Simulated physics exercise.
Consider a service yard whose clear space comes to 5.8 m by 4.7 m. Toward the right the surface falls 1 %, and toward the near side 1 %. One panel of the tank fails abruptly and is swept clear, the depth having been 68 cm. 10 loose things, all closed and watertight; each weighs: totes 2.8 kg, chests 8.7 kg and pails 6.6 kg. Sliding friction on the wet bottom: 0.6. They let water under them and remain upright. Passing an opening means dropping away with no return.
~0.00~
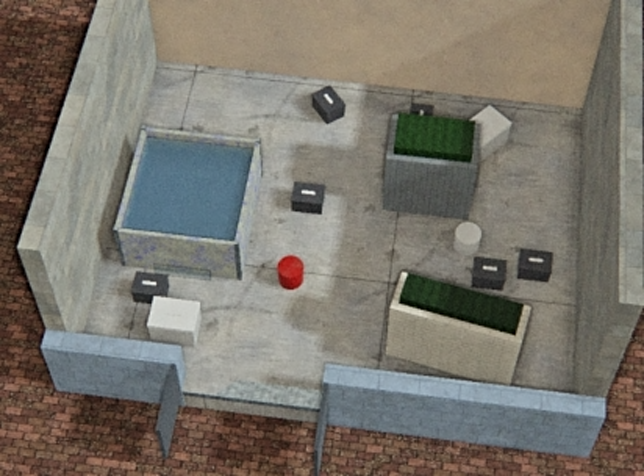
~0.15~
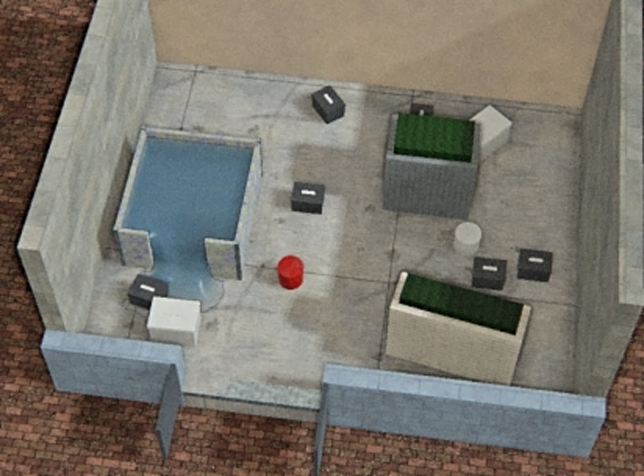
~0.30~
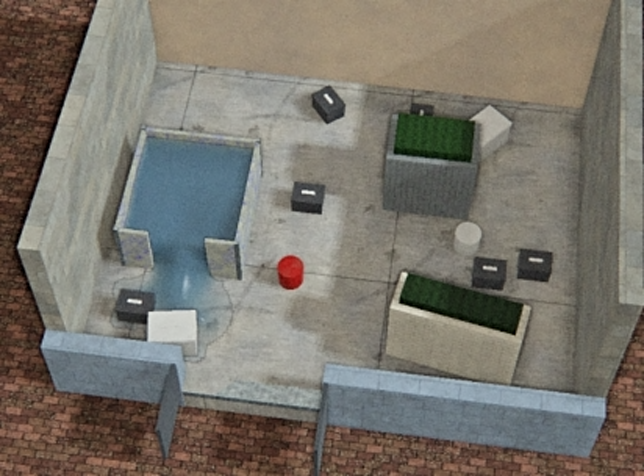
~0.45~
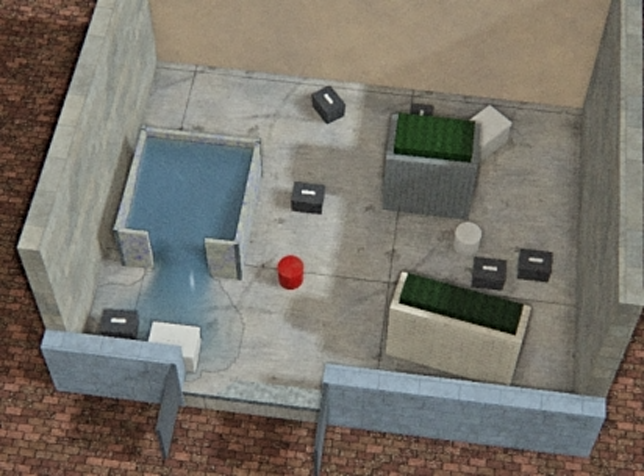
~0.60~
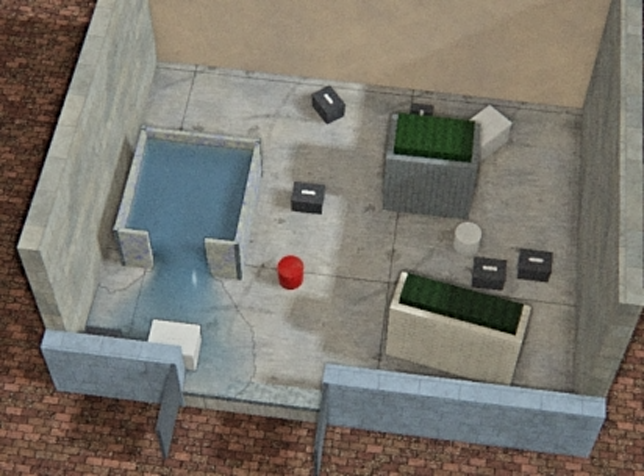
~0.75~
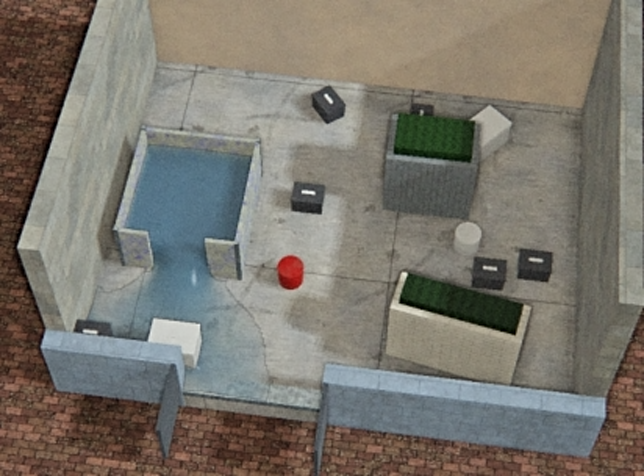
In the video, the near side of a water-filled tank opens in a walled yard, and water spreads across the floor, pushing a dark box toward the near wall and slightly shifting a white box, while the red pail stays still.
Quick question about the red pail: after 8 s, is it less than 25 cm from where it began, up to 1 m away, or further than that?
Less than 25 cm.
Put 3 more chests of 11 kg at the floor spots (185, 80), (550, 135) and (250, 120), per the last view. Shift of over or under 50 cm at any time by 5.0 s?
Result, in listed order: Exceeded / not exceeded / not exceeded.
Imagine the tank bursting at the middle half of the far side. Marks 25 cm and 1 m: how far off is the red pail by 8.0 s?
My answer is that the red pail remains put.
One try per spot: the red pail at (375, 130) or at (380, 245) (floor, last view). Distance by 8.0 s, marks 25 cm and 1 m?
From the first spot it does not really budge, and from the second it does not really budge.
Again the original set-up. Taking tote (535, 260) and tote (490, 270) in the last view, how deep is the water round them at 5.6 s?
Close to 2 and 1 centimetres.
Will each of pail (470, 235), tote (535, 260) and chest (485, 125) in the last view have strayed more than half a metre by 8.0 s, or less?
Taking them in order: Fell shy, exceeded and fell shy.
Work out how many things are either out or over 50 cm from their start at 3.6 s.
2 in all.
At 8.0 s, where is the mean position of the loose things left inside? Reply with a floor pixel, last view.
Near (390, 219).
After 1.6 s the red pail is near (290, 266), 0.0 m from its start, aground; 0 of 10 are out; 2 afloat.
After 3.6 s the red pail is near (290, 266), 0.0 m from its start, aground; 1 of 10 are out; 1 afloat.
After 5.6 s the red pail is near (290, 266), 0.0 m from its start, aground; 1 of 10 are out; 1 afloat.
After 8.0 s the red pail is near (290, 266), 0.0 m from its start, aground; 1 of 10 are out; 1 afloat.
